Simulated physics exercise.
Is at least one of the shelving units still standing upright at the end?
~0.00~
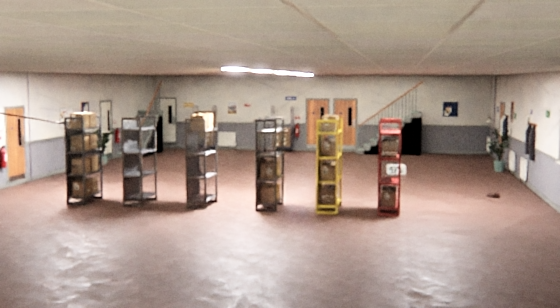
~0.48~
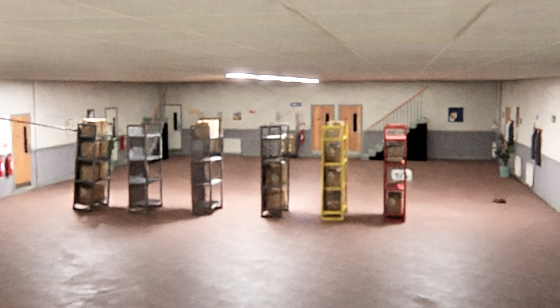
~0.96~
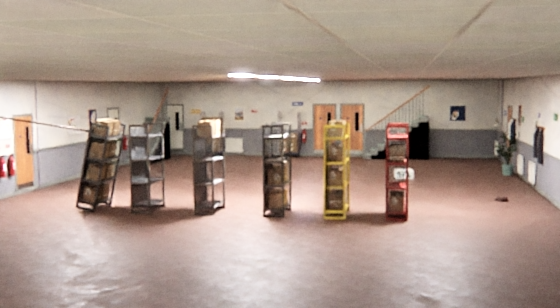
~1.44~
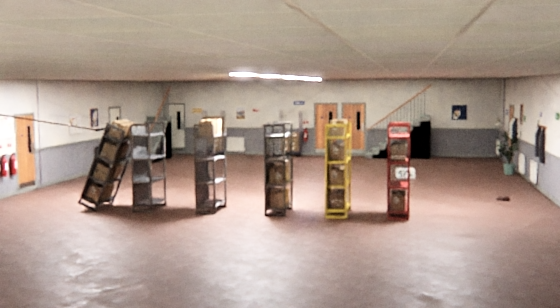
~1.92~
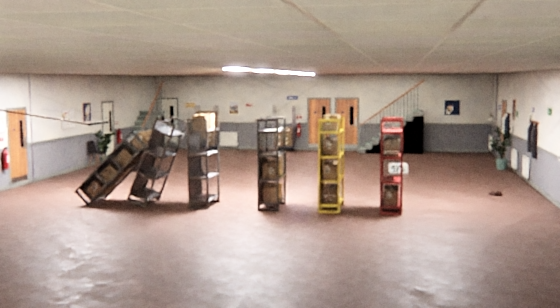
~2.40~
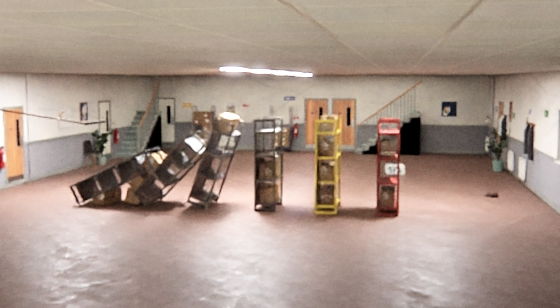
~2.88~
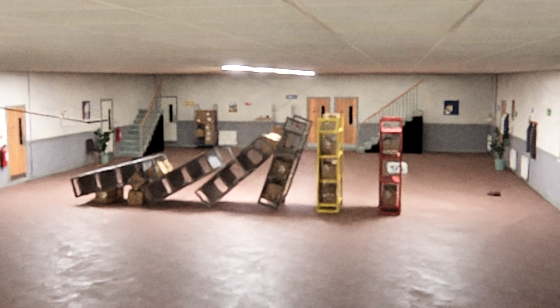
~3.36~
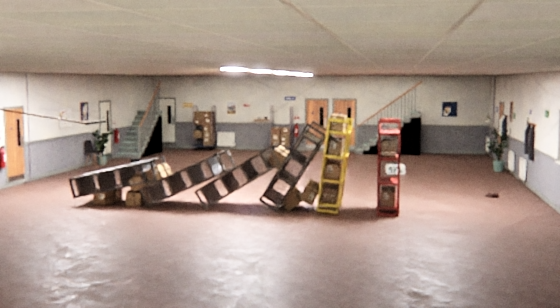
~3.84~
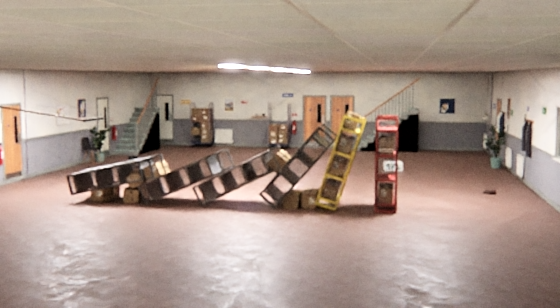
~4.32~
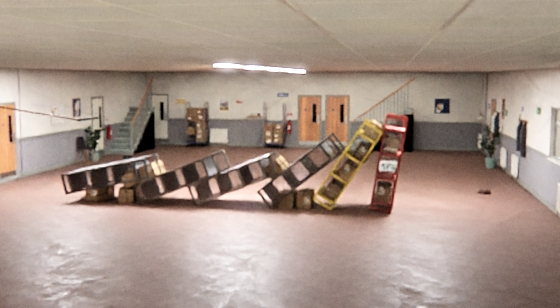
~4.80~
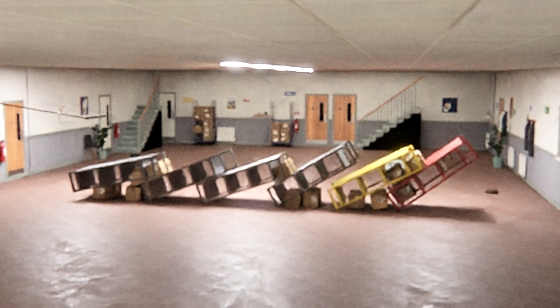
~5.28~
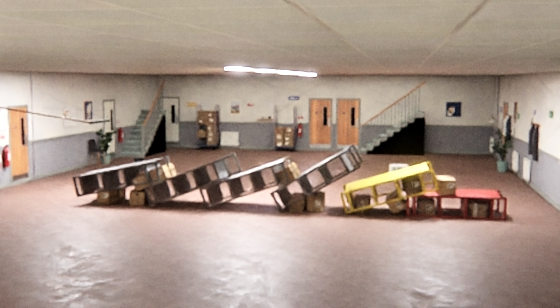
No, none of them stays upright. The toppling runs all the way along the row, and even the red unit at the right end goes over and ends up flat on the floor.
